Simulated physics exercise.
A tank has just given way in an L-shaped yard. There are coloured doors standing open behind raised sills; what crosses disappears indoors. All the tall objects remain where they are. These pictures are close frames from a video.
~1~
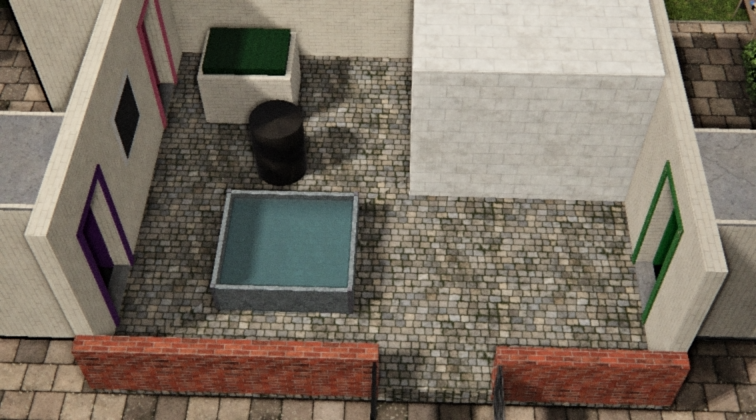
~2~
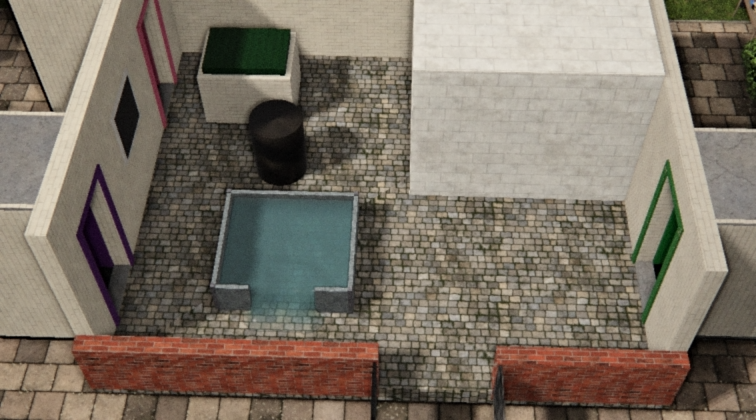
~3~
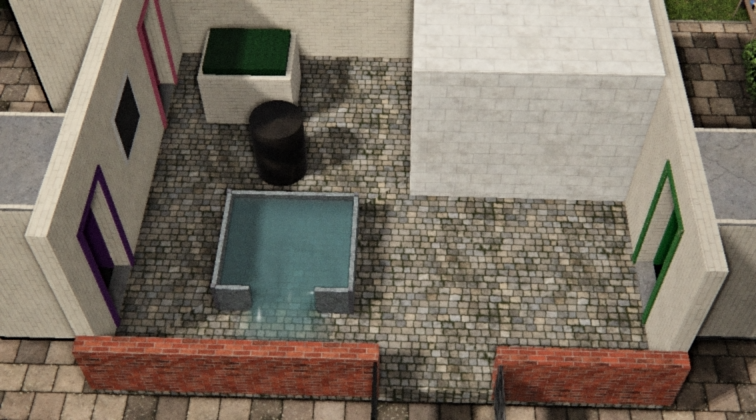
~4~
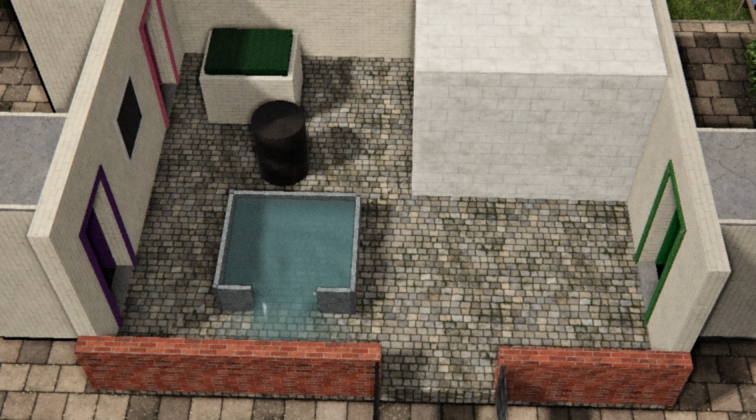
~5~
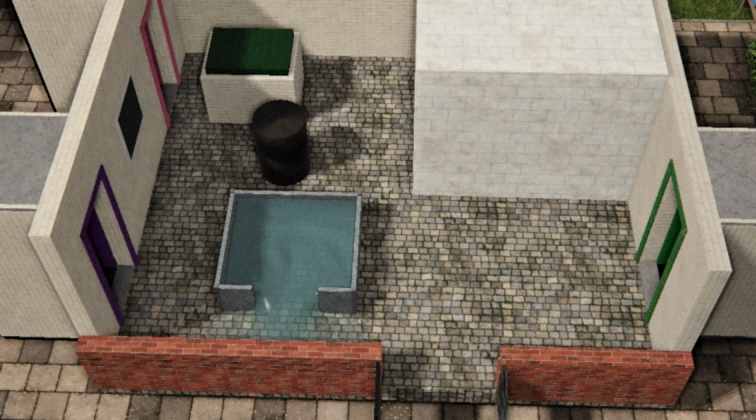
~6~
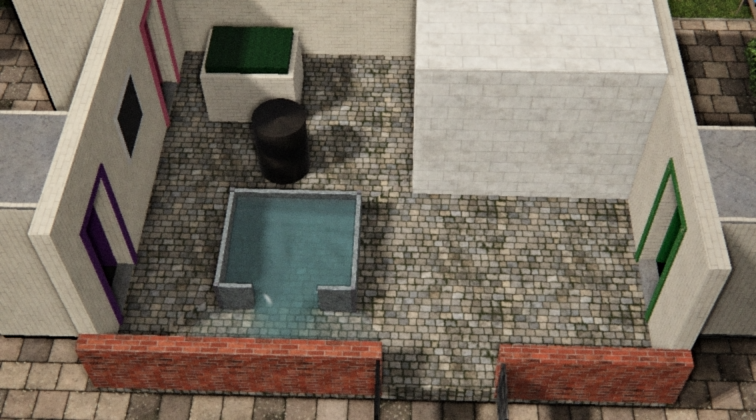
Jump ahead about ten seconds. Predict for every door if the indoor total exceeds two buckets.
The purple door breaks the limit; the green door respects the limit; the pink door respects the limit.
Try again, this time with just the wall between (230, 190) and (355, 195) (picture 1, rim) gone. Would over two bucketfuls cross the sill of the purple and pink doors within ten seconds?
Looks like purple door stays beneath it, and pink door gets past it too.
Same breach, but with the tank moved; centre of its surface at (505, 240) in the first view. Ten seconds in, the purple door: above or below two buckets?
Purple: Under the limit.
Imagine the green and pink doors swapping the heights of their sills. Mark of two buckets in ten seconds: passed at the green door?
Green: Swamped.
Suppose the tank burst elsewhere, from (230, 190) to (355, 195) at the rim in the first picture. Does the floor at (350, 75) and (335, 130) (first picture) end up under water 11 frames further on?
Well, the first place would be submerged and the second one submerged.
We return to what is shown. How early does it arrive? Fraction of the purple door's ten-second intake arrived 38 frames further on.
The figure is near 85 per cent.
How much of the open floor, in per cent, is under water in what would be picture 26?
Roughly 50 %.
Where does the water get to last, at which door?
That would be the door marked pink.
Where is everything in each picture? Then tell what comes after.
In the first picture, still water in the tank at (288, 242).
In the second picture, water pours out at (284, 301) and has run to (249, 320).
In the third picture, the front is at a hidden place, out from the gap at (285, 303).
In the fourth picture, the front is at a hidden place, out from the gap at (287, 303).
In the fifth picture, water pours out at (288, 302) and has run to a hidden place.
In the sixth picture, water pours out at (287, 300) and has run to a hidden place.
A moment on, water covers 15 % of the floor; the purple door not reached, the green door not reached, the pink door not reached.
Next, water covers 30 % of the floor; the purple door under two buckets in, the green door not reached, the pink door not reached.
Then, water covers 50 % of the floor; the purple door over two buckets in, the green door wet at the sill, nothing in, the pink door not reached.
Later, water covers 65 % of the floor; the purple door far over two buckets in, the green door wet at the sill, nothing in, the pink door wet at the sill, nothing in.
In the end, water covers 85 % of the floor; the purple door far over two buckets in, the green door wet at the sill, nothing in, the pink door wet at the sill, nothing in.
